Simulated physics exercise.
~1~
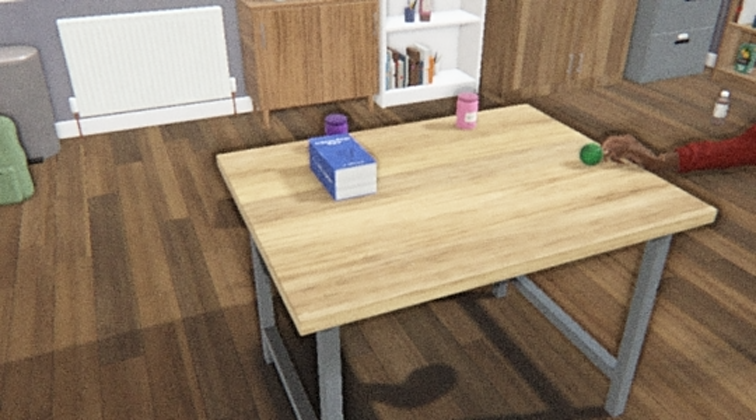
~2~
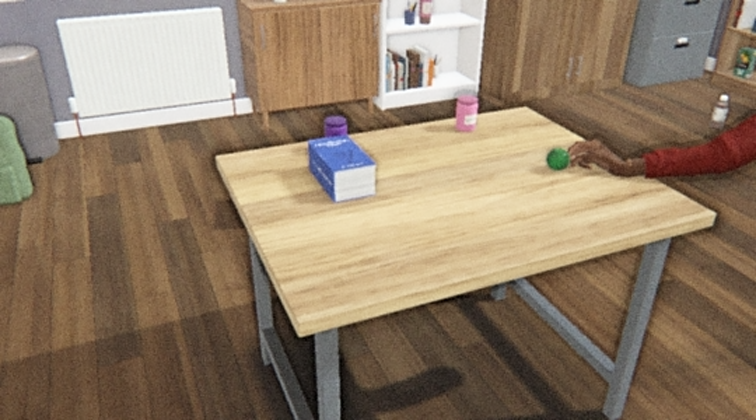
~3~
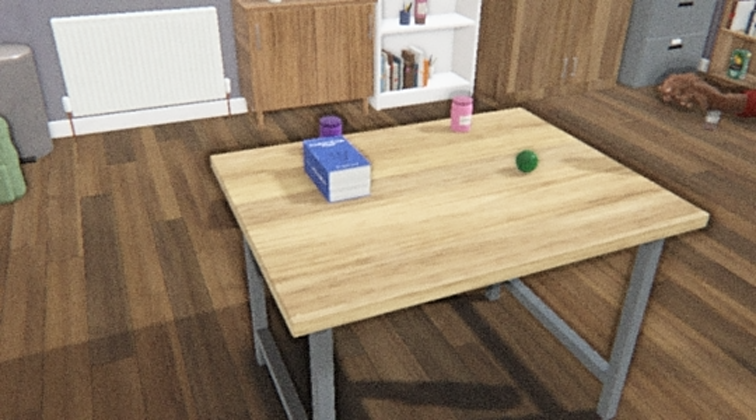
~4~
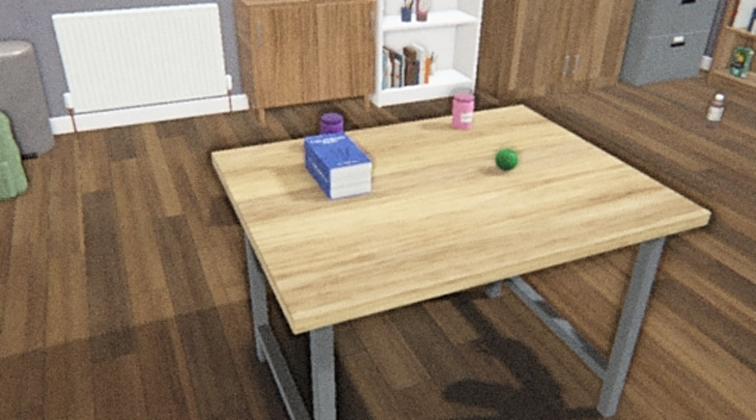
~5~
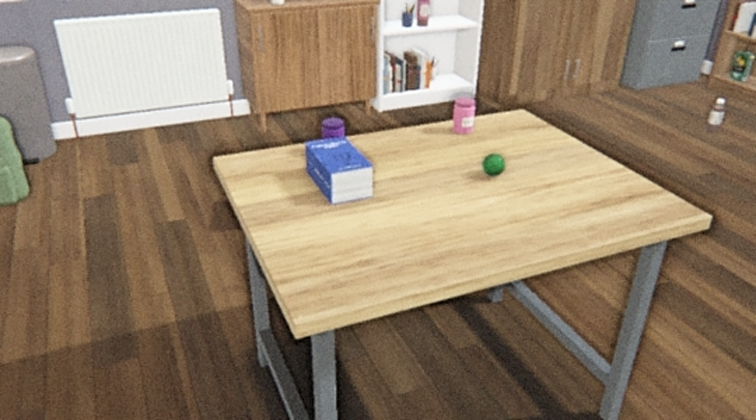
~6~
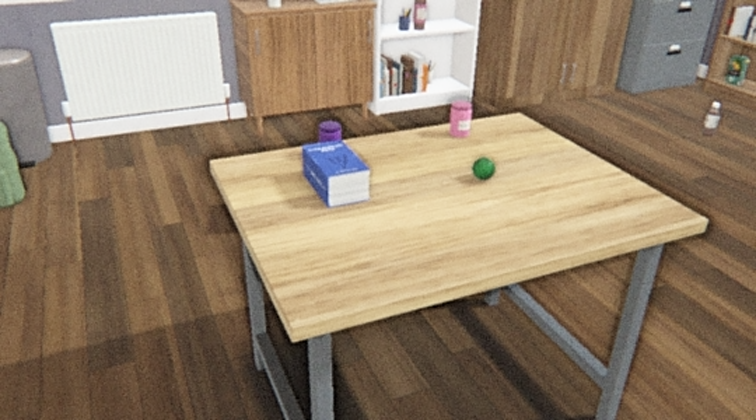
On a wooden table, a hand pushing a green apple left and withdrawing, the apple rolling on and slowing near a pink jar.
